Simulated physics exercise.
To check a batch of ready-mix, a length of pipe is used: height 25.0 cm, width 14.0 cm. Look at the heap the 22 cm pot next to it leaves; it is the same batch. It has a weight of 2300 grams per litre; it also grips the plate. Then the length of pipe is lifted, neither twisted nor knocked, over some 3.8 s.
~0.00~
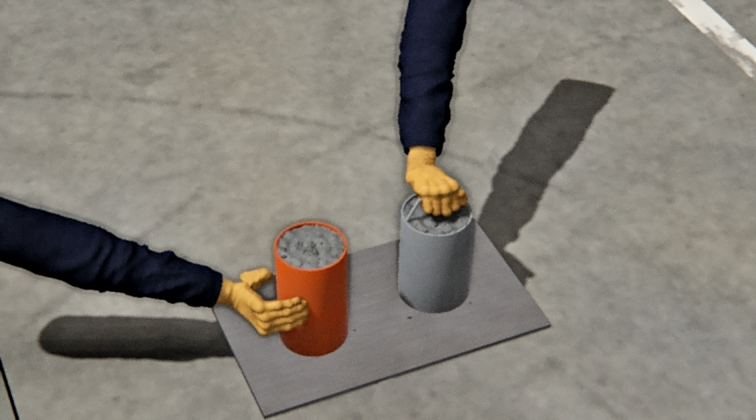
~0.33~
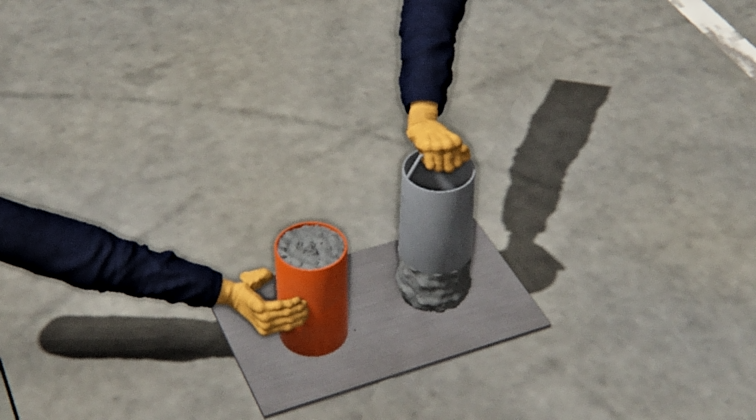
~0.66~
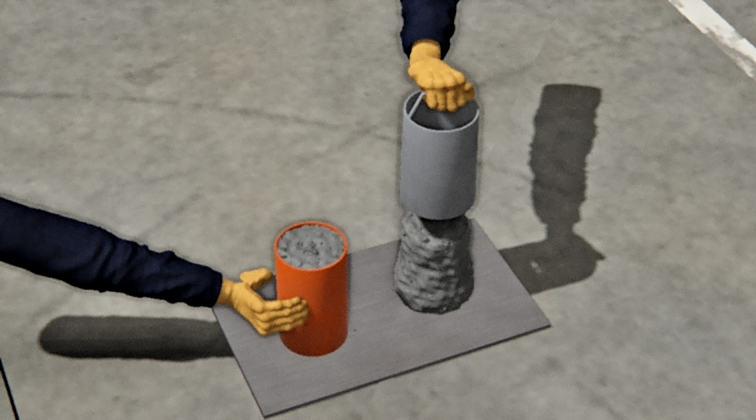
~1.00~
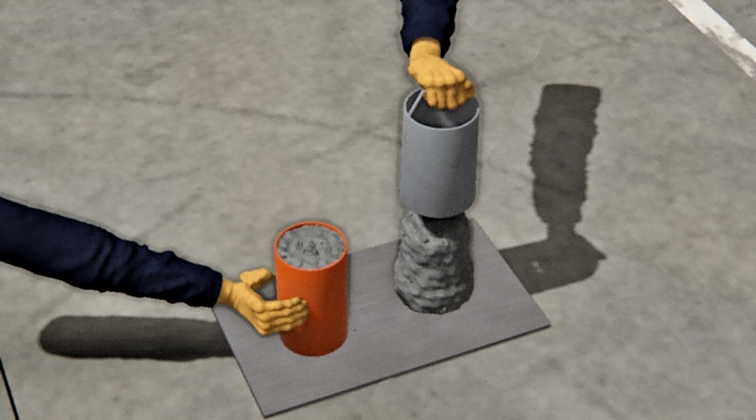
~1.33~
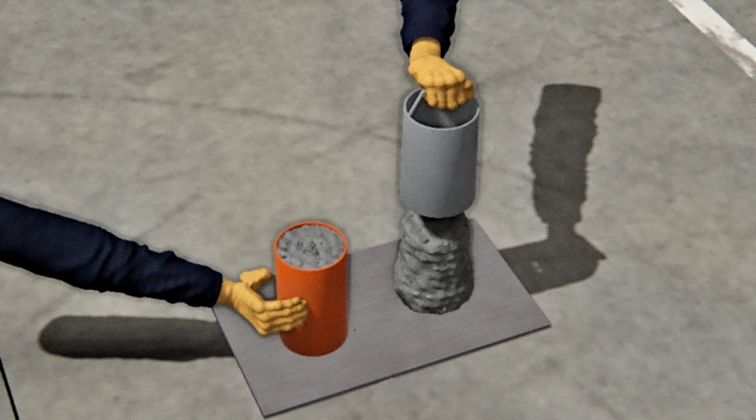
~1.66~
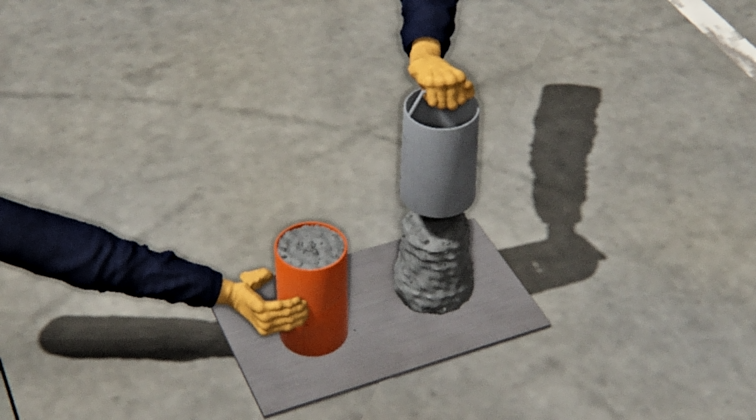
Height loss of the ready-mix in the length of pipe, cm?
4 cm.
By 2.6 s, the length of pipe is up 5.7 cm; the ready-mix has come down 0.1 cm to 25 cm and is 14 cm wide.
By 3.6 s, the length of pipe is up 16 cm; the ready-mix has come down 2.6 cm to 22 cm and is 17 cm wide.
By 4.5 s, the length of pipe is up 25 cm; the ready-mix has come down 4.2 cm to 21 cm and is 18 cm wide.
By 5.7 s, the length of pipe is clear; the ready-mix has come down 4.5 cm to 20 cm and is 19 cm wide.
By 6.1 s, at rest, the length of pipe is clear; the ready-mix has come down 4.5 cm to 20 cm and is 19 cm wide.
